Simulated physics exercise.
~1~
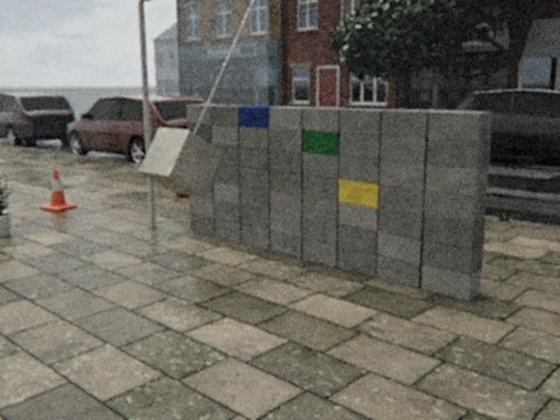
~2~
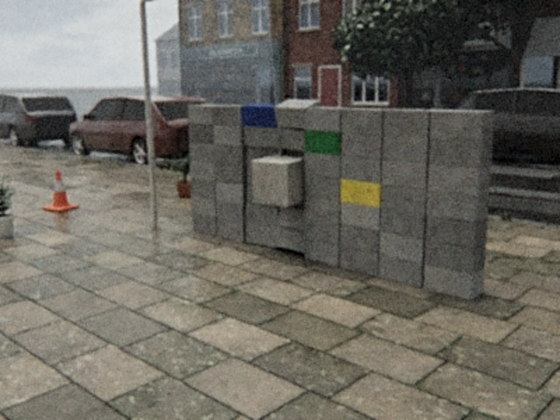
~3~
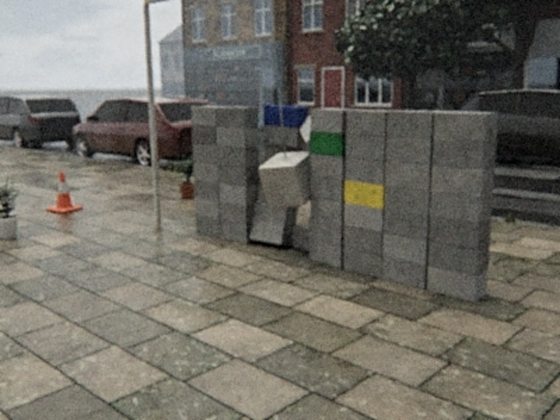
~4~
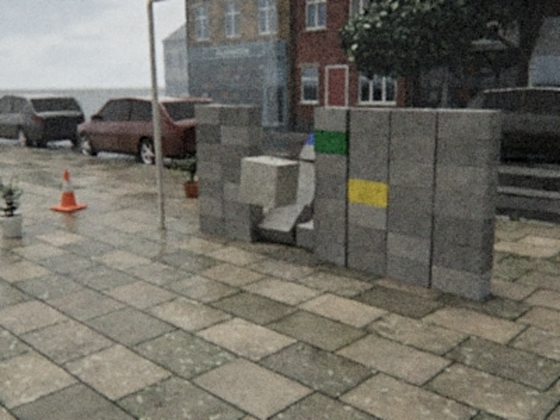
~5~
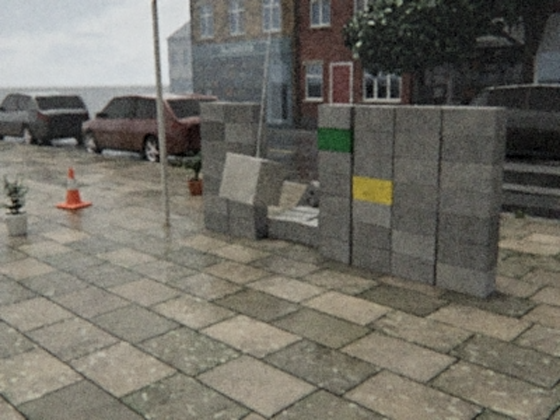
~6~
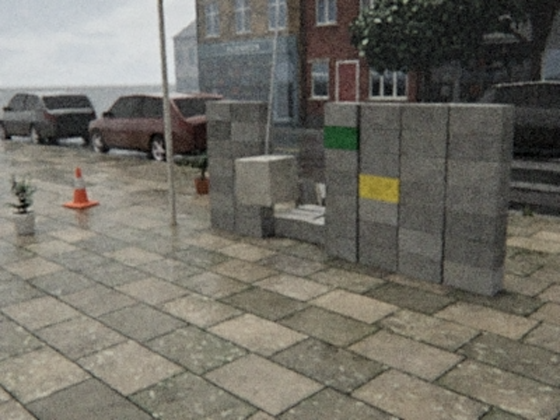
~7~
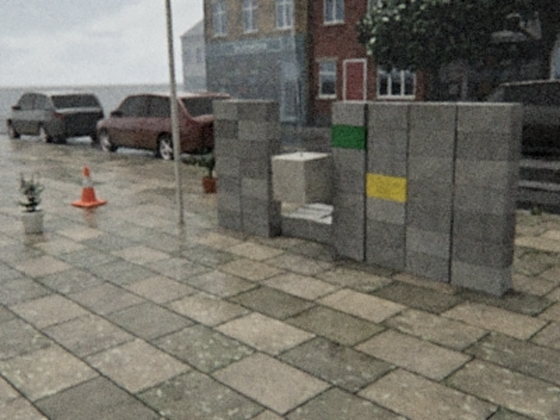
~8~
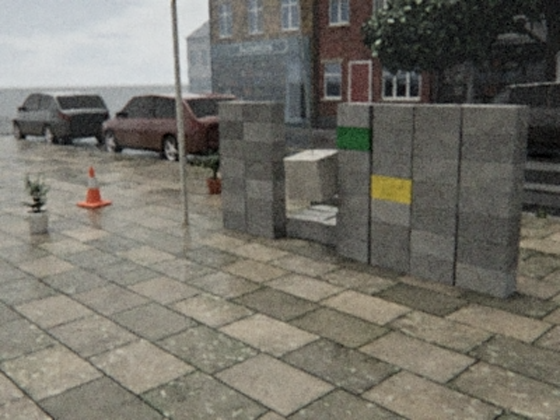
The video shows a pale block on a line swinging into a gray block wall beside a road, knocking out a section that includes the blue block. The pale block sways in the gap, while the green and yellow blocks stay in place in the standing wall.
